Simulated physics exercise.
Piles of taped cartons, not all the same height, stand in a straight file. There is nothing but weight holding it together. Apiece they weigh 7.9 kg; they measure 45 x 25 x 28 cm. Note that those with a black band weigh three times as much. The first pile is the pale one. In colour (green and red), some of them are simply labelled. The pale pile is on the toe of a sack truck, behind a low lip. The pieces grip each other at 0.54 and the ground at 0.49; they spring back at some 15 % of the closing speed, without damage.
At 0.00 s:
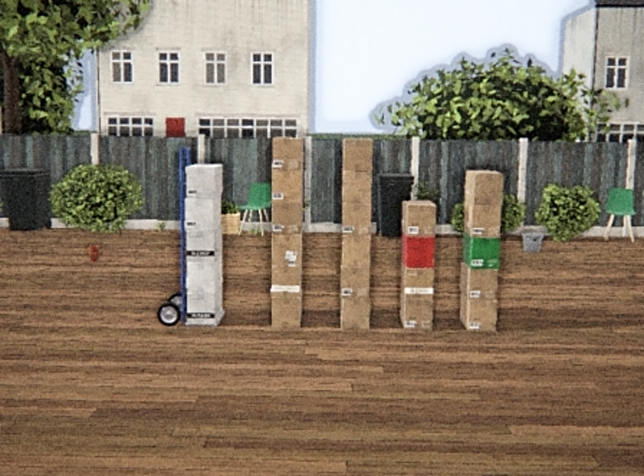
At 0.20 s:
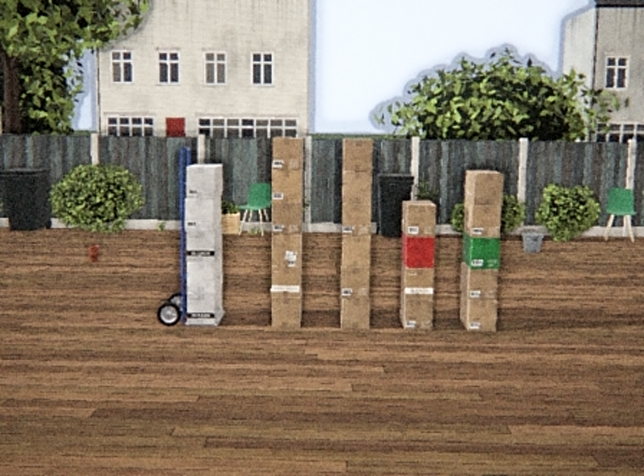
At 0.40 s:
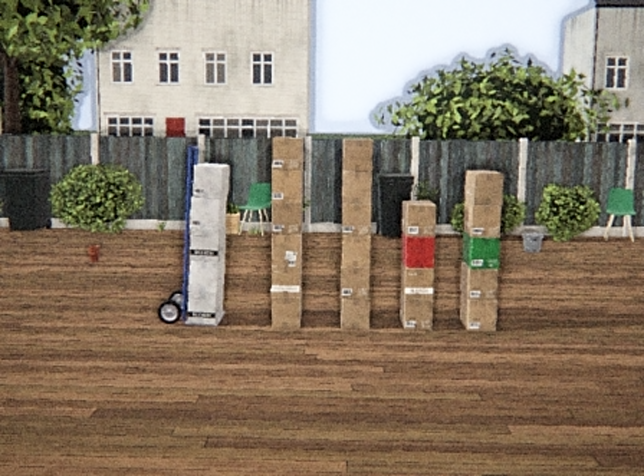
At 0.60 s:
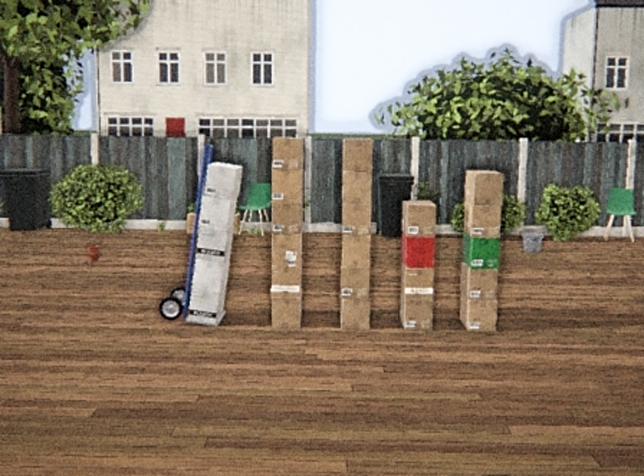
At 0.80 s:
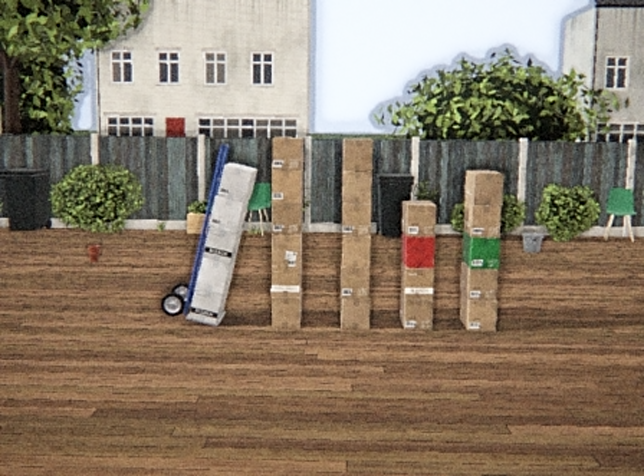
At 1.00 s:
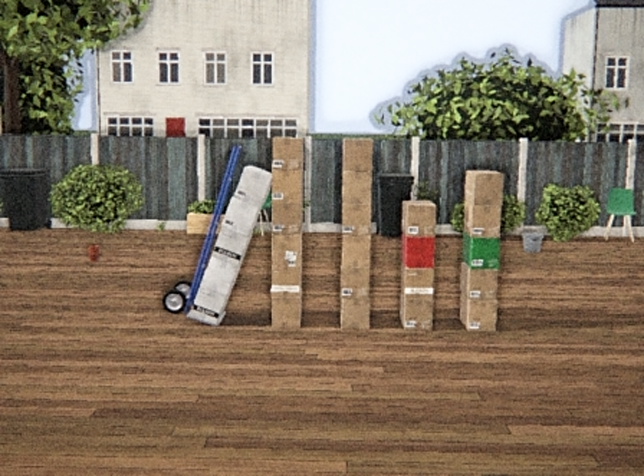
A pale stack of boxes on a blue sack truck tilts right toward four still brown stacks.
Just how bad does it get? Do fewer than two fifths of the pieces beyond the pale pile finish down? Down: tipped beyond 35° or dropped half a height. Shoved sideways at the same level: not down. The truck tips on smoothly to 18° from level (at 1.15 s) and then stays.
No, more than two fifths of them do.
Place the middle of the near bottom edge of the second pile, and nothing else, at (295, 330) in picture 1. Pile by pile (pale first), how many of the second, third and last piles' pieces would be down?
Then, pile by pile: Second 6, third 6, last 5.
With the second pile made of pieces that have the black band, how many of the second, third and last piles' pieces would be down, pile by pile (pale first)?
Second: 0; third: 0; last: 0.
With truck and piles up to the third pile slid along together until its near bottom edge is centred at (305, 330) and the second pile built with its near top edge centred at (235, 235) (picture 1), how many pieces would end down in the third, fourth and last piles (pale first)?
The tally would be third 6, then fourth 4, then last 5.
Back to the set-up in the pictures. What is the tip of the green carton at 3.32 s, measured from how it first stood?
It's at some 90 degrees.
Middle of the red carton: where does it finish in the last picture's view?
I'd place it at about (533, 285) in the final view.
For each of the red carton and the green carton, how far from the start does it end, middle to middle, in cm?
For red it's roughly 110 cm, and for green it's roughly 120 cm.
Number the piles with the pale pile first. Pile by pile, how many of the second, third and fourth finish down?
As for pieces, it's second 5, third 6 and fourth 4.
After 1.74 s, 4 of the pale pile down; none of the 21 other cartons down, 8 disturbed.
After 2.40 s, 5 of the pale pile down; 6 of the 21 other cartons down; red carton 15° from how it stood.
After 2.90 s, 5 of the pale pile down; 19 of the 21 other cartons down; green carton 47° from how it stood; red carton 39° from how it stood, 11 cm lower.
After 3.32 s, 5 of the pale pile down; 20 of the 21 other cartons down; green carton on its side; red carton 67° from how it stood, 29 cm lower.
In the end (4.5 s), 5 of the pale pile down; 20 of the 21 other cartons down; green carton on its side; red carton 51° from how it stood, 31 cm lower. That is 95 per cent. From the last view, middles, green carton near (589, 315), red carton near (533, 285).
